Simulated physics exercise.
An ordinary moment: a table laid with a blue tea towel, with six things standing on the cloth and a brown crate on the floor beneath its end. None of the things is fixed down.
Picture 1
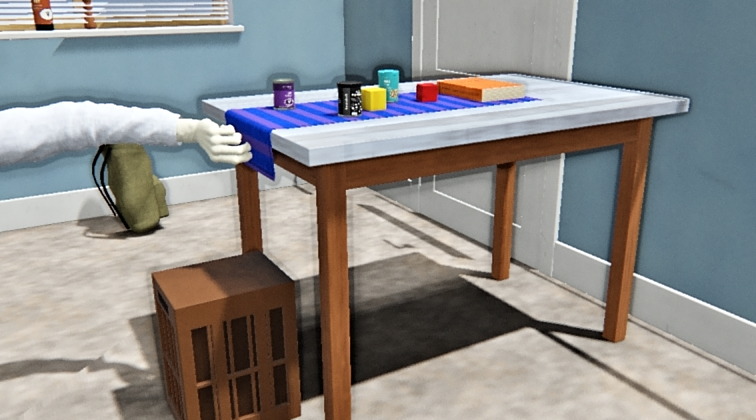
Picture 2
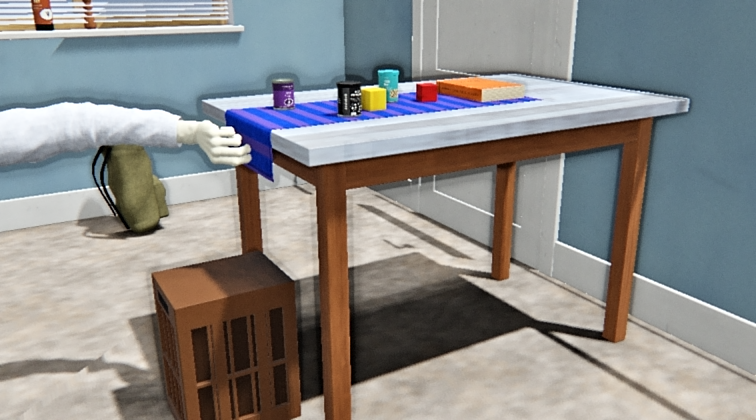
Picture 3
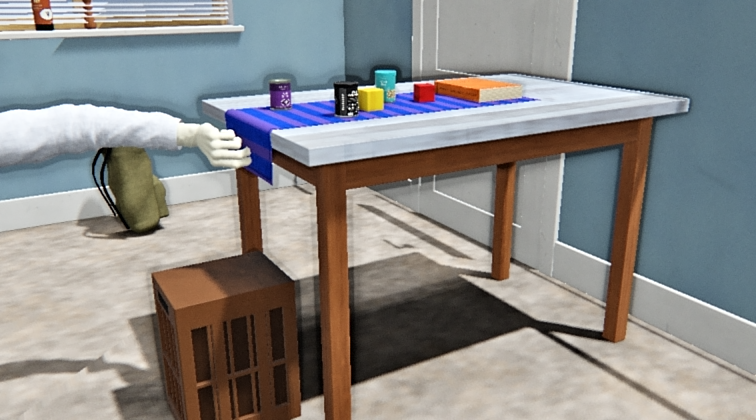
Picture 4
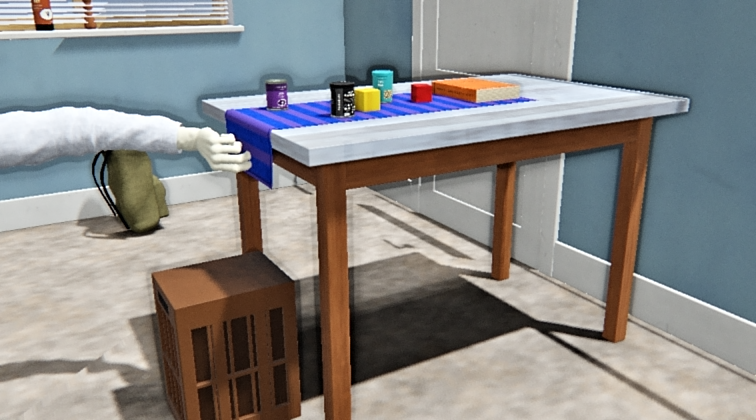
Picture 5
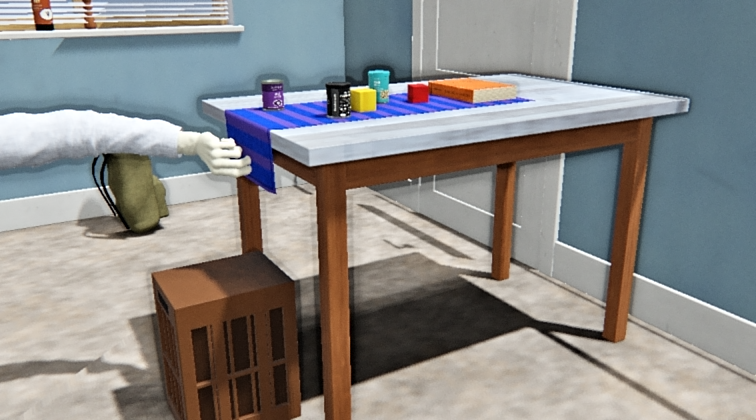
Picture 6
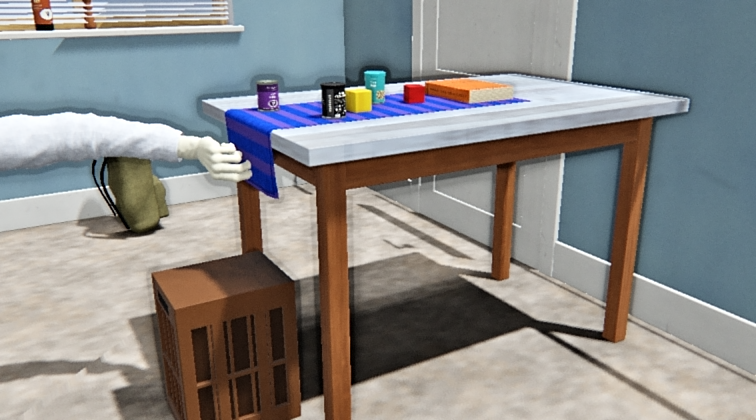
A white-sleeved arm drawing a blue striped cloth slowly over a table's left end, the cans and cubes on it shifting slightly left.
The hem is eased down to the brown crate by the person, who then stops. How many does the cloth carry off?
Two end up below.
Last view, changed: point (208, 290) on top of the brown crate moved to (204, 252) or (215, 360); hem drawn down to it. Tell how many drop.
Going over the edge would be 1 and 4.
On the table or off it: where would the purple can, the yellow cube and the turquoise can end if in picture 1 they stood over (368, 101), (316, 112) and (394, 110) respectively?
Purple can: Stays. Yellow cube: Goes. Turquoise can: Stays.
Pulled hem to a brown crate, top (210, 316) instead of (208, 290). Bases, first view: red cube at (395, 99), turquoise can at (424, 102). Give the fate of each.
Observed: Red cube remains seated; turquoise can remains seated.
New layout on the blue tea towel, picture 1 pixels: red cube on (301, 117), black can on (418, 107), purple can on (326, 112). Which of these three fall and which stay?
Fate of the red cube: It goes; fate of the black can: It stays; fate of the purple can: It goes.
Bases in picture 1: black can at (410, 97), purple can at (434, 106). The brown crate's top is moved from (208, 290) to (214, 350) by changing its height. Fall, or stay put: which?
Result: Black can still there, purple can still there.
Soon after, hem near (251, 213); all still up.
After that, hem on the crate; purple can and black can gone.
In the end, hem on the crate; purple can and black can gone. The table loses two.
